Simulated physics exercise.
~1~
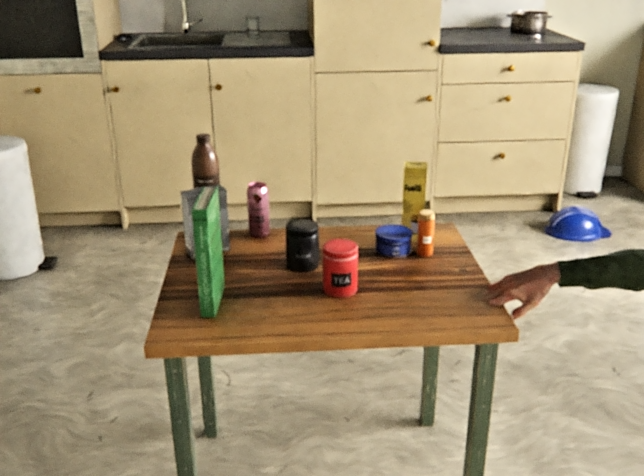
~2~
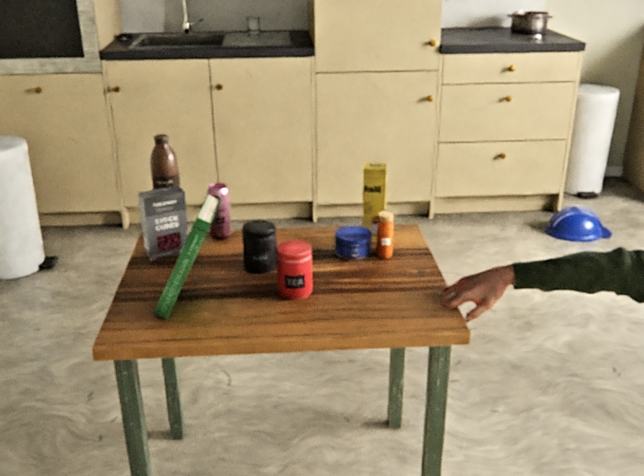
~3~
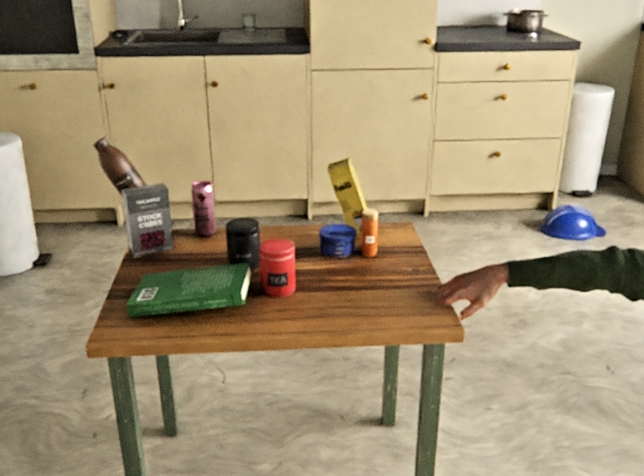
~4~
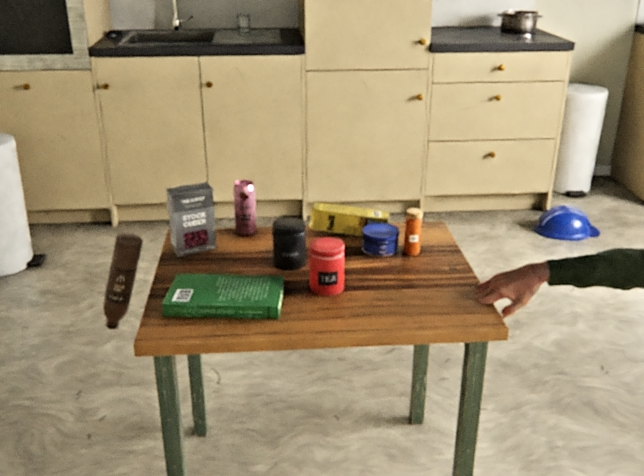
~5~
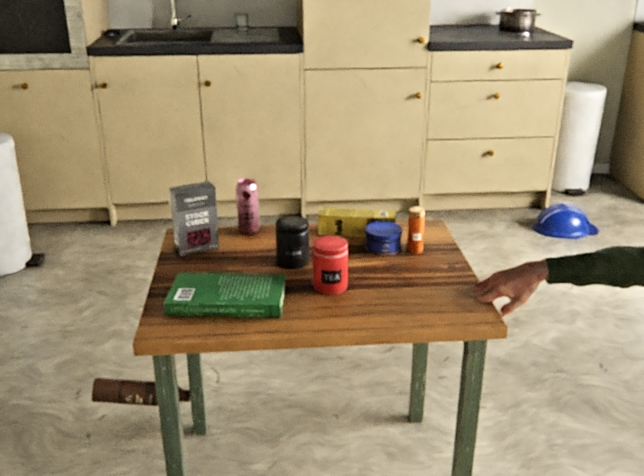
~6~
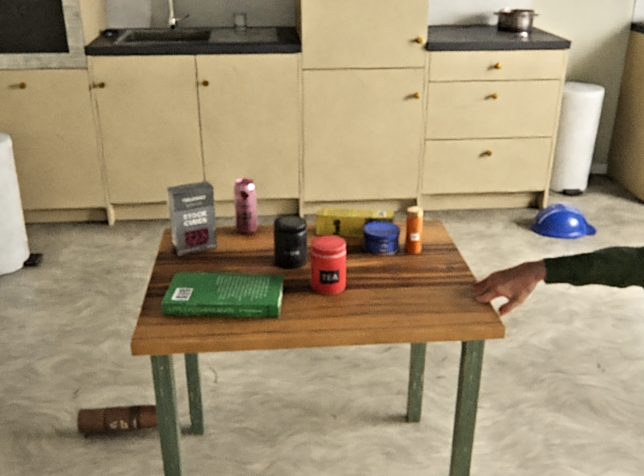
At the start, a small wooden table holds a green book, a brown bottle, a yellow carton, jars and other kitchen items, while a hand grips its right edge. The table shifts left, and the upright green book begins to tip. The book then lies flat as the brown bottle and yellow carton lean over. The table moves back to the right, leaving the carton on its side while the bottle drops upside down past the left edge. The bottle ends up on its side on the floor, and the remaining items stay upright on the table.
